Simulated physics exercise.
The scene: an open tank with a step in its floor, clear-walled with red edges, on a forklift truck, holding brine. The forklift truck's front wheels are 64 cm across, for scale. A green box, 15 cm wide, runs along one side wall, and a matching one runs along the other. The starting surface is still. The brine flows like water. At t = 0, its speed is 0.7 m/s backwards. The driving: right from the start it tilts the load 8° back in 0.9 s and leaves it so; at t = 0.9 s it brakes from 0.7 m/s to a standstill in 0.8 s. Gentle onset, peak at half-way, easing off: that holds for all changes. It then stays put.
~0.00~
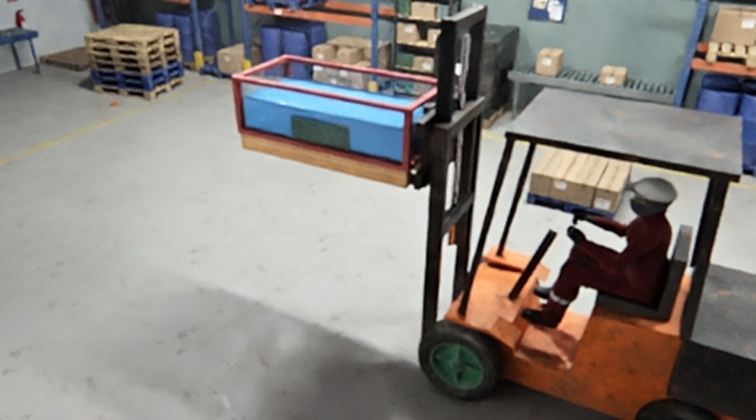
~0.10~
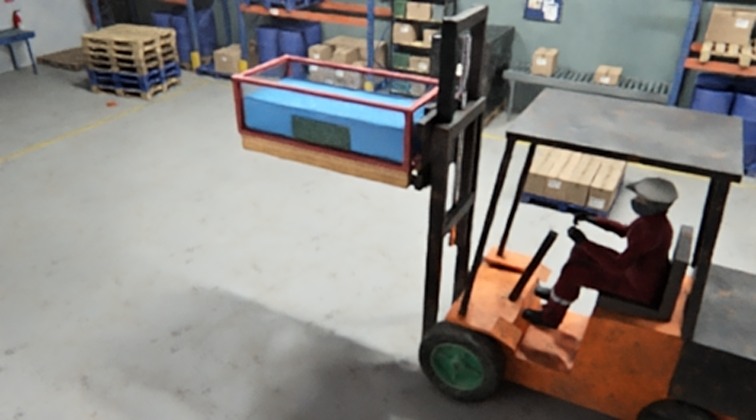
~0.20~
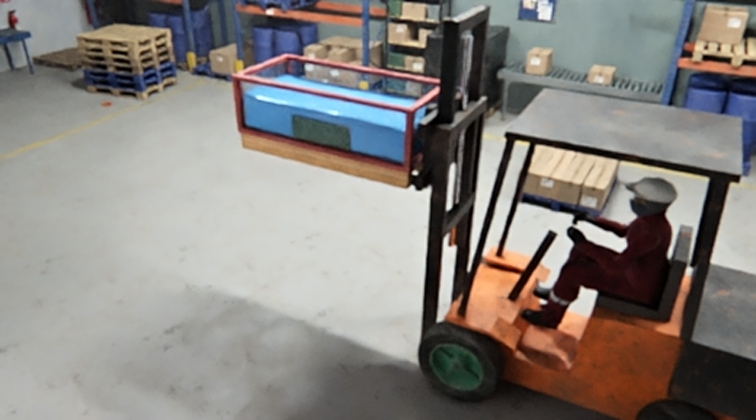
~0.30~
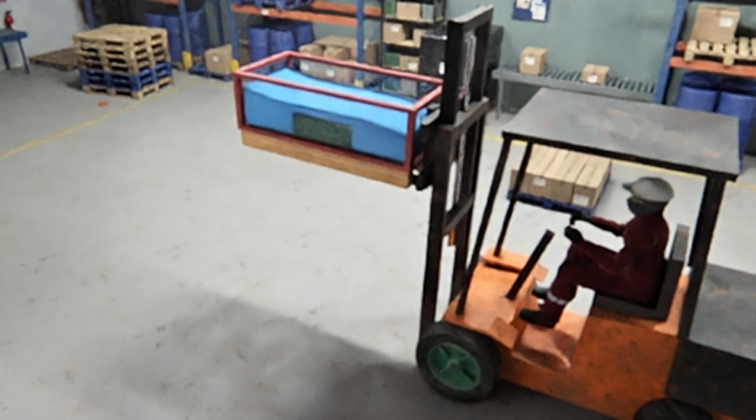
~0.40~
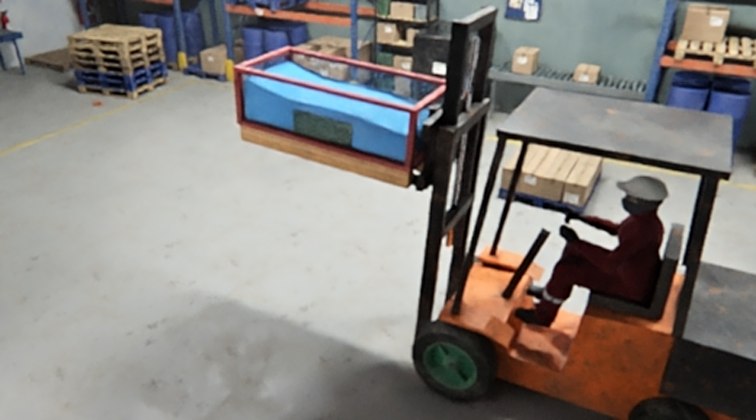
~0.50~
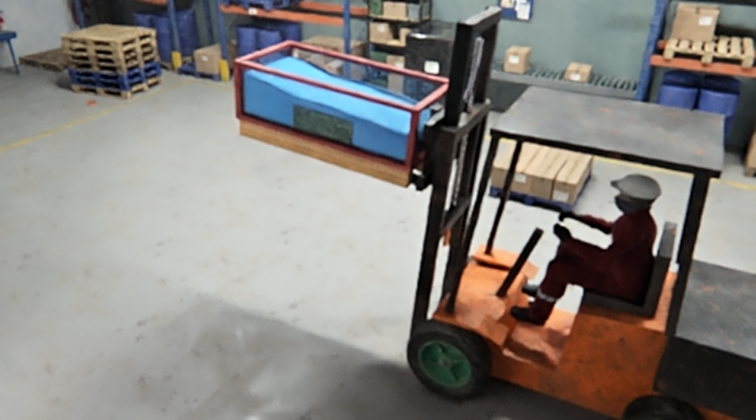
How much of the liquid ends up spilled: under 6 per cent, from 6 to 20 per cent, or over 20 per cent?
From 6 to 20 per cent.
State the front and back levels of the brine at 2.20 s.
The level sits near 10 cm in front and near 34 cm behind.
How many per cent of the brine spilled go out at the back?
Spill fraction there: Roughly 90 per cent.
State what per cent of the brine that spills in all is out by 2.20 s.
Roughly 100 per cent by then.
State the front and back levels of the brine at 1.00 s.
Roughly 16 cm in front and 36 cm behind.
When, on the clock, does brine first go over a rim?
It happens at some 1.6 s.
Then, 1.00 s in, it stands 36 cm high behind and 16 cm in front; all of it is still inside.
Then, 1.60 s in, it stands 49 cm high behind and 6 cm in front; 4 per cent has gone over the back.
Then, 2.20 s in, it stands 35 cm high behind and 10 cm in front; 9 per cent has gone over the back.
Then, 4.68 s in, 9 per cent has gone over the back, 17 of 191 litres.
